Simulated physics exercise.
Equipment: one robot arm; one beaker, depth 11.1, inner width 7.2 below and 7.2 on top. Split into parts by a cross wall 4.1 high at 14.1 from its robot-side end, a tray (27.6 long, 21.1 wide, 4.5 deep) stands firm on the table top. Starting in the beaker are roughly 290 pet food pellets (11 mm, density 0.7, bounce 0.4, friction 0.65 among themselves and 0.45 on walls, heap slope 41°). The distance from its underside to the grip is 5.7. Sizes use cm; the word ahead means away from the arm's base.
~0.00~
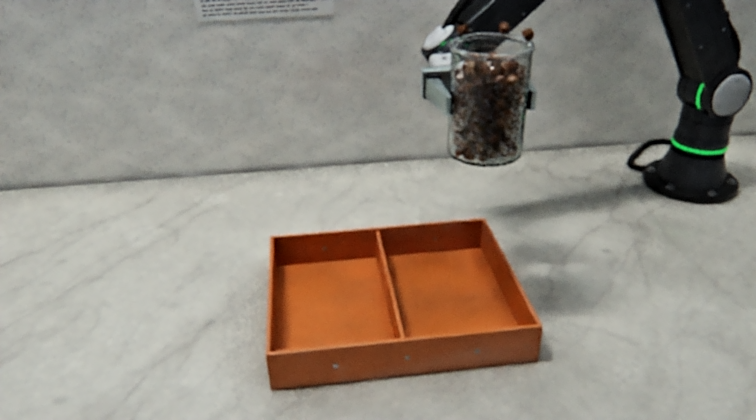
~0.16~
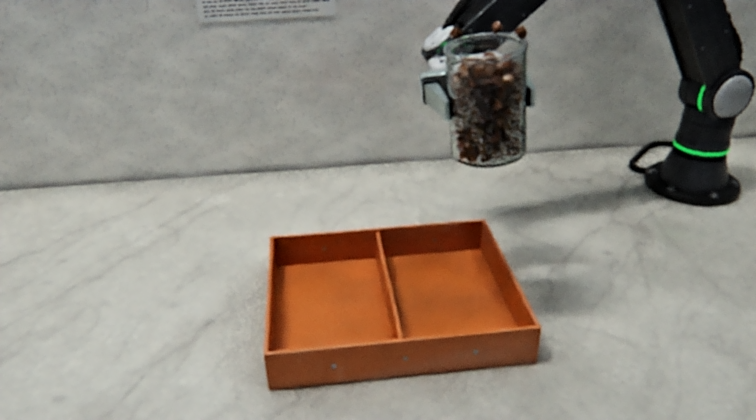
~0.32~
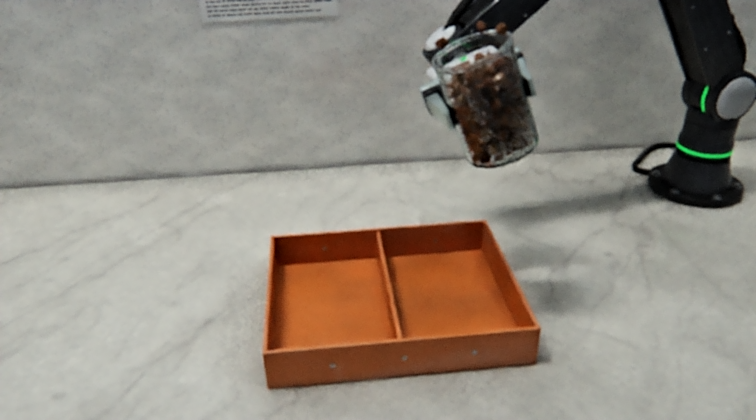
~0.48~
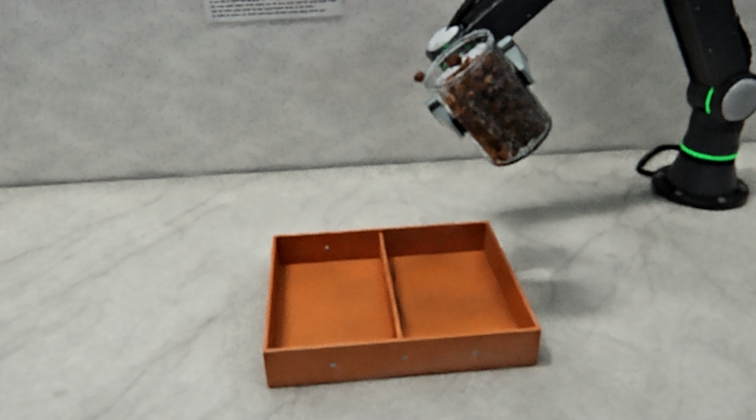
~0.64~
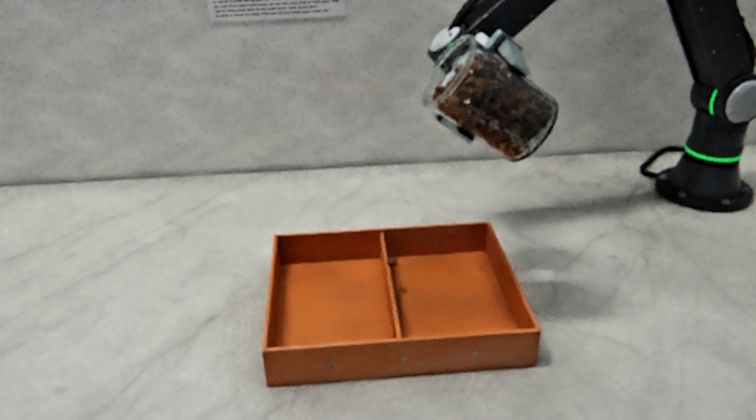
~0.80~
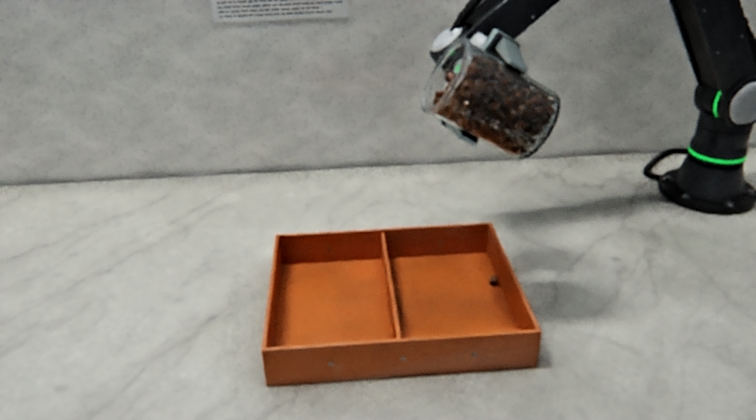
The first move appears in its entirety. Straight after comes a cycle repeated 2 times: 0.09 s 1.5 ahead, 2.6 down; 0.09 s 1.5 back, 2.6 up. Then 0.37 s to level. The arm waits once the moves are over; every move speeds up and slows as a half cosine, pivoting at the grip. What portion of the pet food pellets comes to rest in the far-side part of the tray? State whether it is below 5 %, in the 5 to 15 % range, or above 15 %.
It is below 5 %.
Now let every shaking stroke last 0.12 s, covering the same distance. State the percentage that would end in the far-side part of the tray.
That gives about 0 percent.
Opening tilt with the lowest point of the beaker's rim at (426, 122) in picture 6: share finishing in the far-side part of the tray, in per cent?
5 percent or so.
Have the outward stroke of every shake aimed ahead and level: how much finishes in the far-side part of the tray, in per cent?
Roughly 10 percent of it.
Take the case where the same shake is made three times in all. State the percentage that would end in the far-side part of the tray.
Result: Approximately 0 per cent.
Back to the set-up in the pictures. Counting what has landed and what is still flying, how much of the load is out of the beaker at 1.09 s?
Share gone: Around 0 %.
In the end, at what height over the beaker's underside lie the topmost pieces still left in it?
I'd put it at close to 11.0 centimetres.
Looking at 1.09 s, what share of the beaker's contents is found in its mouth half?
Some 45 percent is in that half.
By 1.09 s, tilted 59° forward, highest piece 27 above the table; 285 in the beaker, 1 in the robot-side part, 2 in flight or on a rim.
By 1.38 s, tilted 20° forward, highest piece 30 above the table; 280 in the beaker, 6 in the far-side part, 1 in the robot-side part, 1 in flight or on a rim.
By 1.73 s, level, highest piece 31 above the table; 280 in the beaker, 7 in the far-side part, 1 in the robot-side part.
By 2.78 s, level, highest piece 31 above the table; 280 in the beaker, 7 in the far-side part, 1 in the robot-side part.
Final count, 280 in the beaker, 7 in the far-side part, 1 in the robot-side part. That is 2 % in the far-side part of the tray.
